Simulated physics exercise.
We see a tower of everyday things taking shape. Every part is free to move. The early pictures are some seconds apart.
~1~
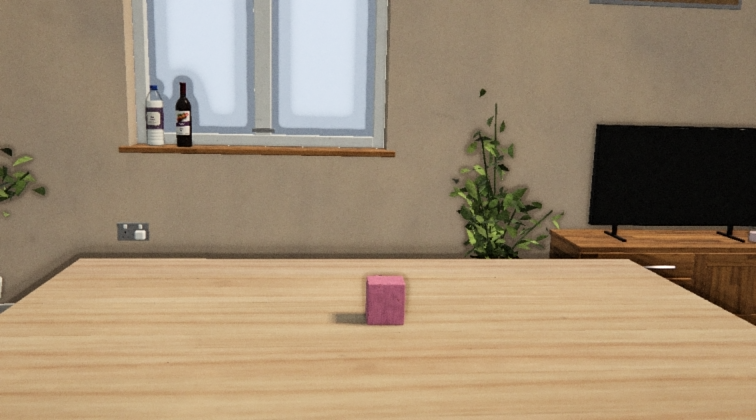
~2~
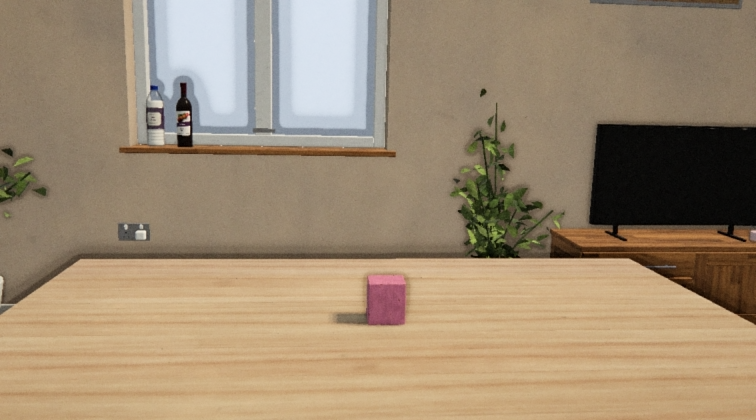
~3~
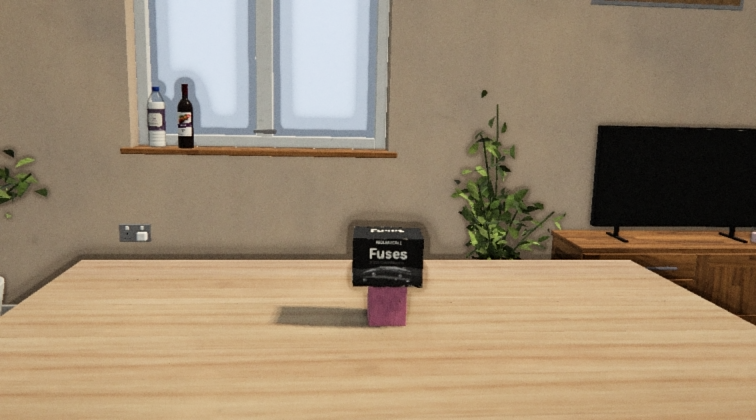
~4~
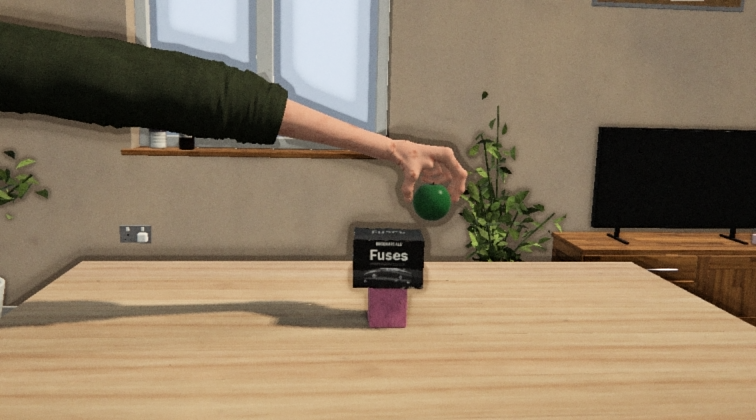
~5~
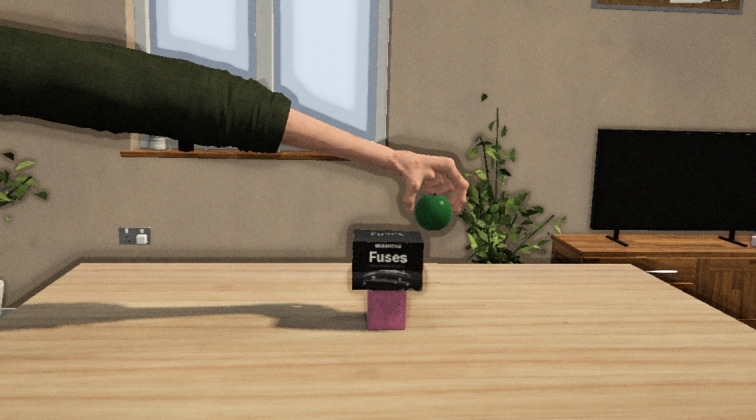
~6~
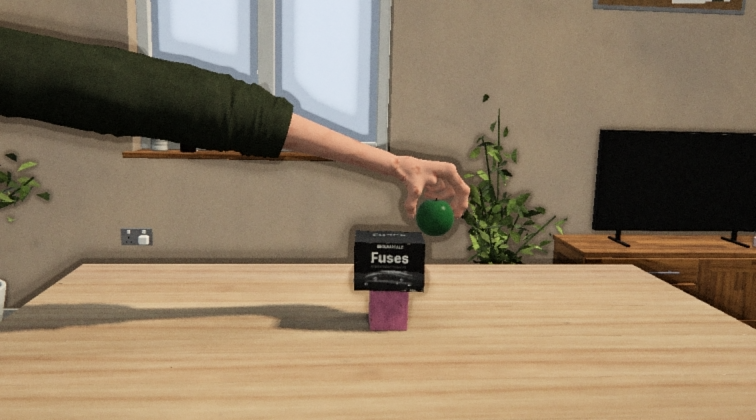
The video shows a small pink block on a wooden table, then a black box labelled "Fuses" resting on top of it. An arm reaches in from the left, holding a green apple, and lowers it slightly above the box's right side.
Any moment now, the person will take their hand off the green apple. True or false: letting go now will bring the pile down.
True.
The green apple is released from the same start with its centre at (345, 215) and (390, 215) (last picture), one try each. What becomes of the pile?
Try one: It topples; try two: It stands firm.
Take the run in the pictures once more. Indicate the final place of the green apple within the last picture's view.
I'd point to roughly (472, 307).
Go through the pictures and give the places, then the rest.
The last thing is not in view yet, in the first picture.
The last thing is not in view yet, in the second picture.
The last thing is not in view yet; black box (387, 256), in the third picture.
On its way; green apple (432, 202); black box (388, 257), in the fourth picture.
On its way; green apple (433, 212); black box (387, 259), in the fifth picture.
In place under the hand; green apple (435, 217); black box (389, 260), in the sixth picture.
Then, 0.30 s on from there, green apple now fallen.
Then, 0.40 s on from there, things are still on the move.
Then, 1.60 s on from there, nothing new.
In the end, fallen, green apple; the other 2 unmoved. At the end, from the last picture's camera, green apple near (472, 307). The pile comes apart.
